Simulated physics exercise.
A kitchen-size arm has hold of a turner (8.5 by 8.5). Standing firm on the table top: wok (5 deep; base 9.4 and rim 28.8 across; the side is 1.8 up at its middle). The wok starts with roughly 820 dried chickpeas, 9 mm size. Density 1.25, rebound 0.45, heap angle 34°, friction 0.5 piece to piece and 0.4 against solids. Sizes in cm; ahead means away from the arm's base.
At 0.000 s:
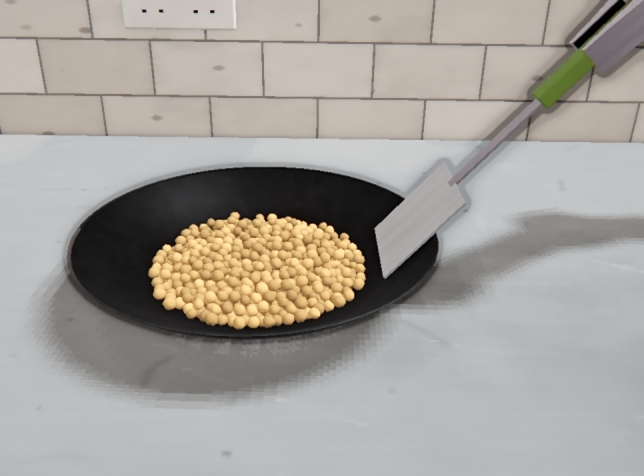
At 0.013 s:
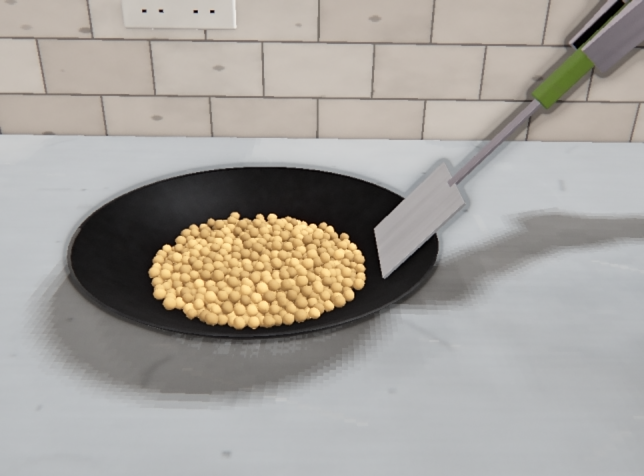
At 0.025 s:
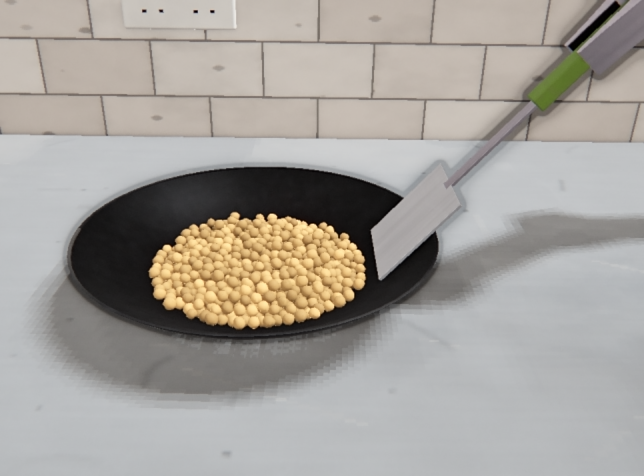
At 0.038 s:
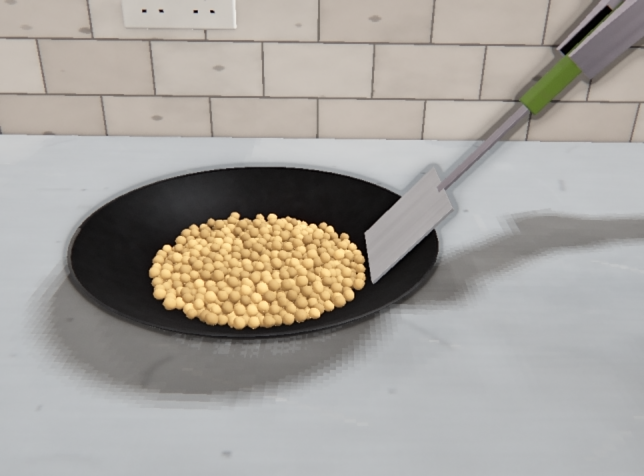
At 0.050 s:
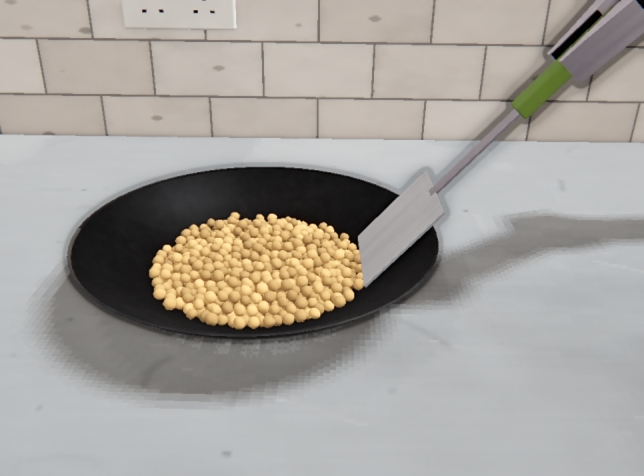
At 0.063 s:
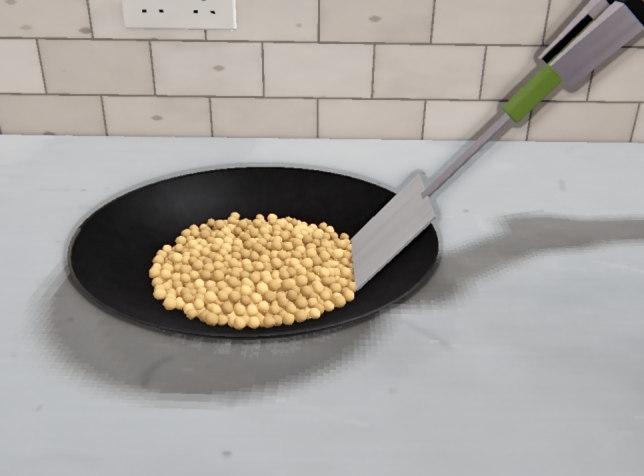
A mechanical arm, partly in view at the upper right, holds a grey turner with a green band over a pale worktop, seen from slightly above before a cream brick-tiled wall with a white socket. A wide black wok at centre-left contains a heap of pale yellow chickpeas. The turner slides slowly left and slightly down to the heap's right edge, while the wok and camera stay still.
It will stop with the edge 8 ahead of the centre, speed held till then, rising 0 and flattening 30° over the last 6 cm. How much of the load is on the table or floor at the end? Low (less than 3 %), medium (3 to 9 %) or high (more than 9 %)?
On the table or floor the share is medium, 3 to 9 %.
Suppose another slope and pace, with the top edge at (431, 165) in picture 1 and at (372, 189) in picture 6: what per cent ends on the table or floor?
Some 30 per cent.
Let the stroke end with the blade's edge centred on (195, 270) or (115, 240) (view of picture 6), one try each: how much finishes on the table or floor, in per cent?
Some 0 and 30 per cent.
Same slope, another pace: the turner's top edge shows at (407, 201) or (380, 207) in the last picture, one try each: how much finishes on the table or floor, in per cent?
About 15 and 30 per cent.
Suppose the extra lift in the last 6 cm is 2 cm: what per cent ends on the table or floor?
About 0 per cent.
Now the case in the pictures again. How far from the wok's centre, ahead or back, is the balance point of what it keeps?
About 5.5 cm ahead.
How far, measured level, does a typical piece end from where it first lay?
Some 6 cm.
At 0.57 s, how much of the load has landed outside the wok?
Roughly 6 per cent.
After 0.19 s, sloping 49°, highest piece 4 above the table; 822 in the wok.
After 0.31 s, sloping 39°, highest piece 6 above the table; 822 in the wok.
After 0.57 s, sloping 19°, highest piece 6 above the table; 776 in the wok, 42 on the table or floor, 4 on the blade or in flight.
After 1.62 s, sloping 19°, highest piece 6 above the table; 773 in the wok, 49 on the table or floor.
At rest, 773 in the wok, 49 on the table or floor. That is 6 % on the table or floor.
